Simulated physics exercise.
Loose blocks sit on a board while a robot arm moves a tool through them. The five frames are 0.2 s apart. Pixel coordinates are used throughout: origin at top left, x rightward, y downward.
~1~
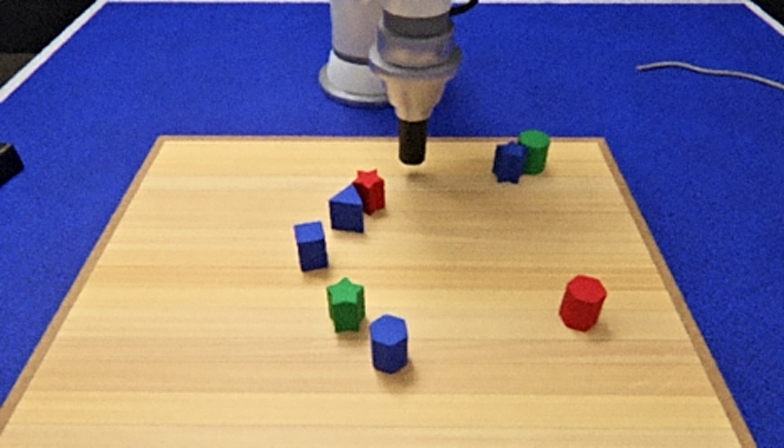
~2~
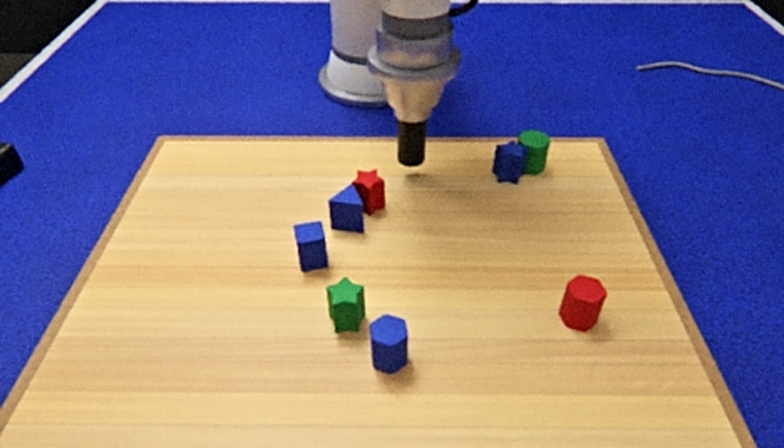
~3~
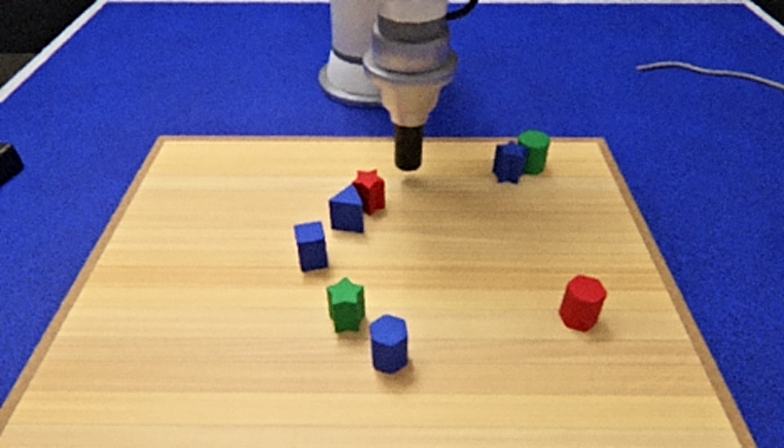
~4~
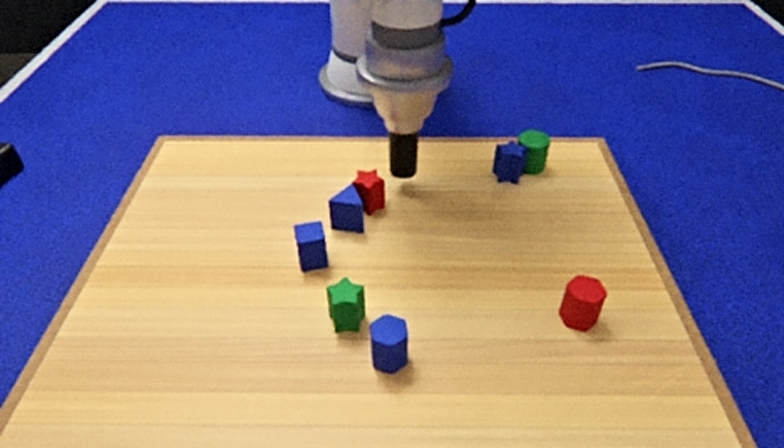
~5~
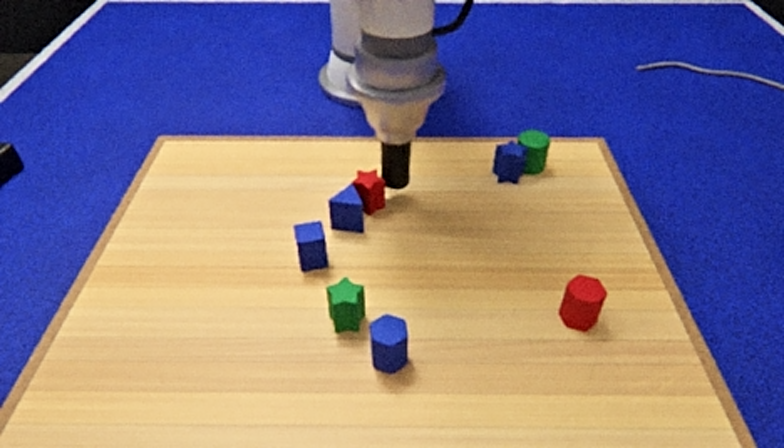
A robot arm moves its tool slightly left and down while the colored blocks stay still.
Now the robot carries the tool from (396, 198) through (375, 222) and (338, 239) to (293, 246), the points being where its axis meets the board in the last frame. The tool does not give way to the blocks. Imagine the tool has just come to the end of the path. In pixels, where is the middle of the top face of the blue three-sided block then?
Just about (293, 199).
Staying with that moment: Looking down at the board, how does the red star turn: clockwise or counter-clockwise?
It goes round the way clock hands do.
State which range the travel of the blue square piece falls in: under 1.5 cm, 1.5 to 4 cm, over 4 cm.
It goes 1.5 to 4 cm.
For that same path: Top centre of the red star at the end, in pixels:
It is going to be at (348, 186).
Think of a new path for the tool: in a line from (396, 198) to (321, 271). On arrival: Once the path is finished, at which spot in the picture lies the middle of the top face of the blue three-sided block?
The middle of the upper face of the blue three-sided block will lie at about (319, 207) in the picture.
On the path given first. One third of the way, tool (374, 206); blue three-sided block (334, 198), turned 40° anticlockwise; red star (352, 184), turned 55° clockwise.
Two thirds of the way, tool (336, 223); blue three-sided block (313, 200), turned 35° clockwise; red star (348, 186), turned 90° clockwise.
At the end, tool (291, 230); blue square piece (290, 239), turned 70° anticlockwise; blue three-sided block (293, 199), turned 100° clockwise; red star (348, 186), turned 90° clockwise.
